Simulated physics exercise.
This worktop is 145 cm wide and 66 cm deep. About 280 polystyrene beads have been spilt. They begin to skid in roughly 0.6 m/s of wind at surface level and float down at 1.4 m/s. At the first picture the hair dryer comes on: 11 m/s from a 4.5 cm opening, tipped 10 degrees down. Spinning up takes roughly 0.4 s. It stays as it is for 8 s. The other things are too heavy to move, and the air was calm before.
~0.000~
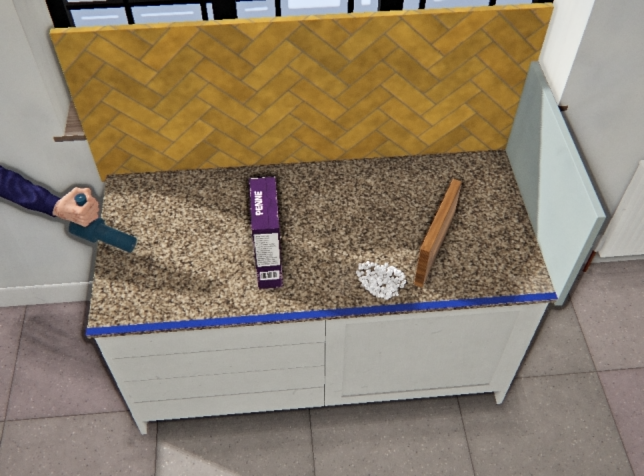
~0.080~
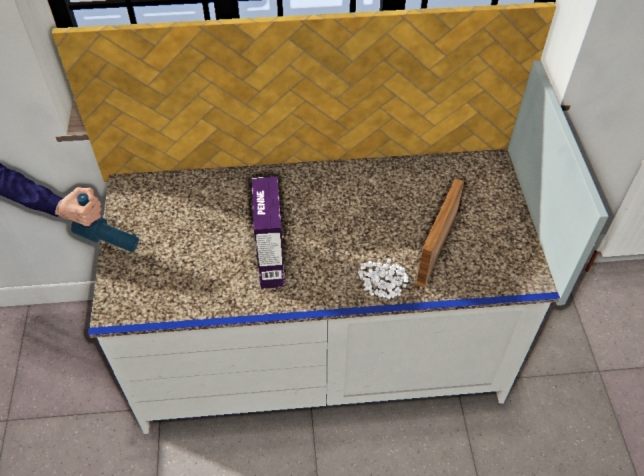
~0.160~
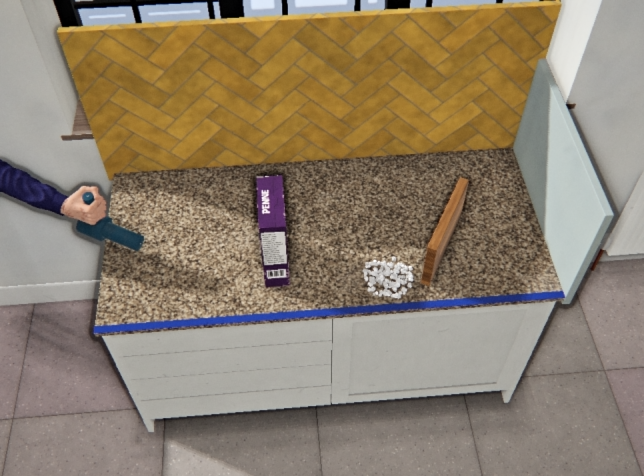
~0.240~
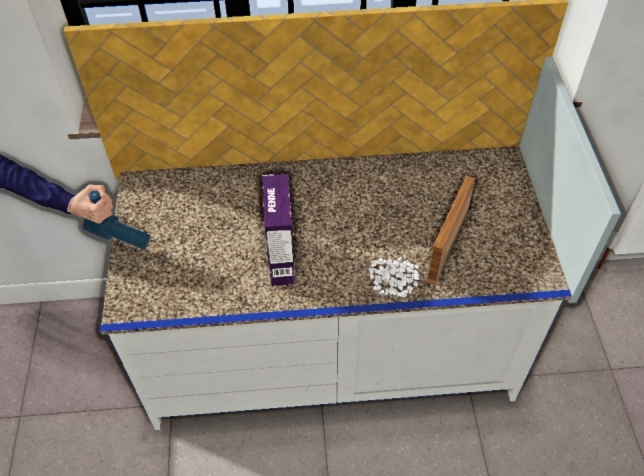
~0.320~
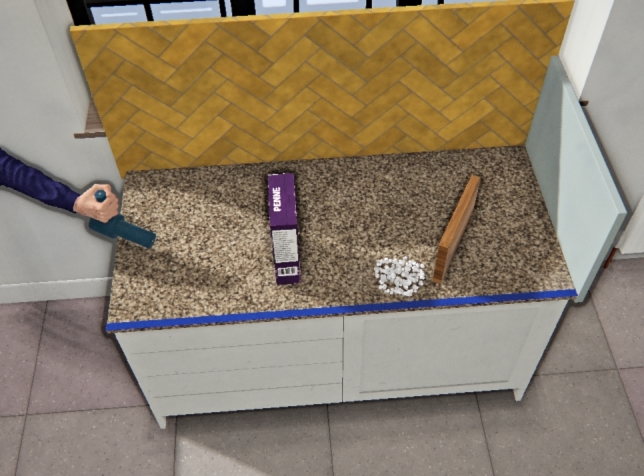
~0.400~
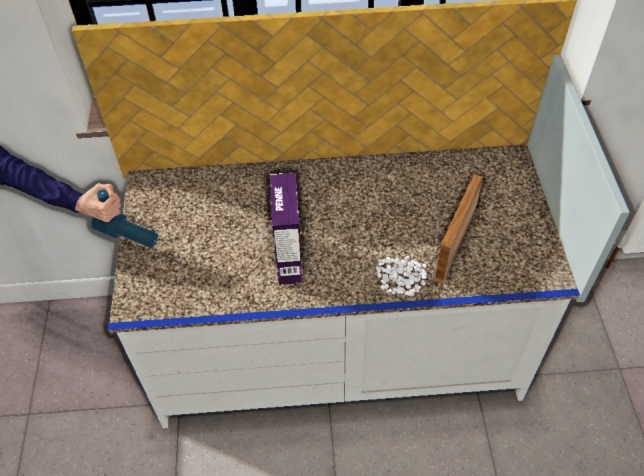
White beads barely stir on the speckled worktop while a hand at left holds a hair dryer.
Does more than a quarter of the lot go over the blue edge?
More than a quarter over the blue edge: No.
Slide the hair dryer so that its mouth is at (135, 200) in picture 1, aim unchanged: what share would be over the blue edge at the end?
Then about 0 %.
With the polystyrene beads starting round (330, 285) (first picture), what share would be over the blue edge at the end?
It would be near 10 %.
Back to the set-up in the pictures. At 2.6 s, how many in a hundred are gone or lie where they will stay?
About 50 %.
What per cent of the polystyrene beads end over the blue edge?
Near 1 %.
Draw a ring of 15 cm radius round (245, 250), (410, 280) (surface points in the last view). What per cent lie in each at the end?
In turn about 0 %, 100 %.
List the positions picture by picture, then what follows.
In the first frame, the middle of the polystyrene beads is near (380, 281), none has stirred yet and the mouth of the hair dryer is at (133, 245).
In the second frame, the middle of the polystyrene beads is near (383, 276), none has stirred yet and the blue edge is centred on (329, 317).
In the third frame, the middle of the polystyrene beads is near (386, 280), about 1 % have left their places, the top of a board is at (449, 212) and the top of a carton is at (271, 201).
In the fourth frame, the middle of the polystyrene beads is near (392, 279) and about 1 % have left their places.
In the fifth frame, the middle of the polystyrene beads is near (397, 278) and about 1 % have left their places.
In the sixth frame, the middle of the polystyrene beads is near (399, 278) and about 1 % have left their places.
After 1.6 s, 59 % are on the move or not yet settled, 0 % are over the blue edge; the middle of those still in play is near (404, 275).
After 2.6 s, 54 % are on the move or not yet settled, 1 % are over the blue edge; the middle of those still in play is near (404, 275).
After 4.4 s, 51 % are on the move or not yet settled, 1 % are over the blue edge; the middle of those still in play is near (405, 275).
After 8.0 s, at the end, 1 % are over the blue edge; the middle of those still in play is near (405, 274).
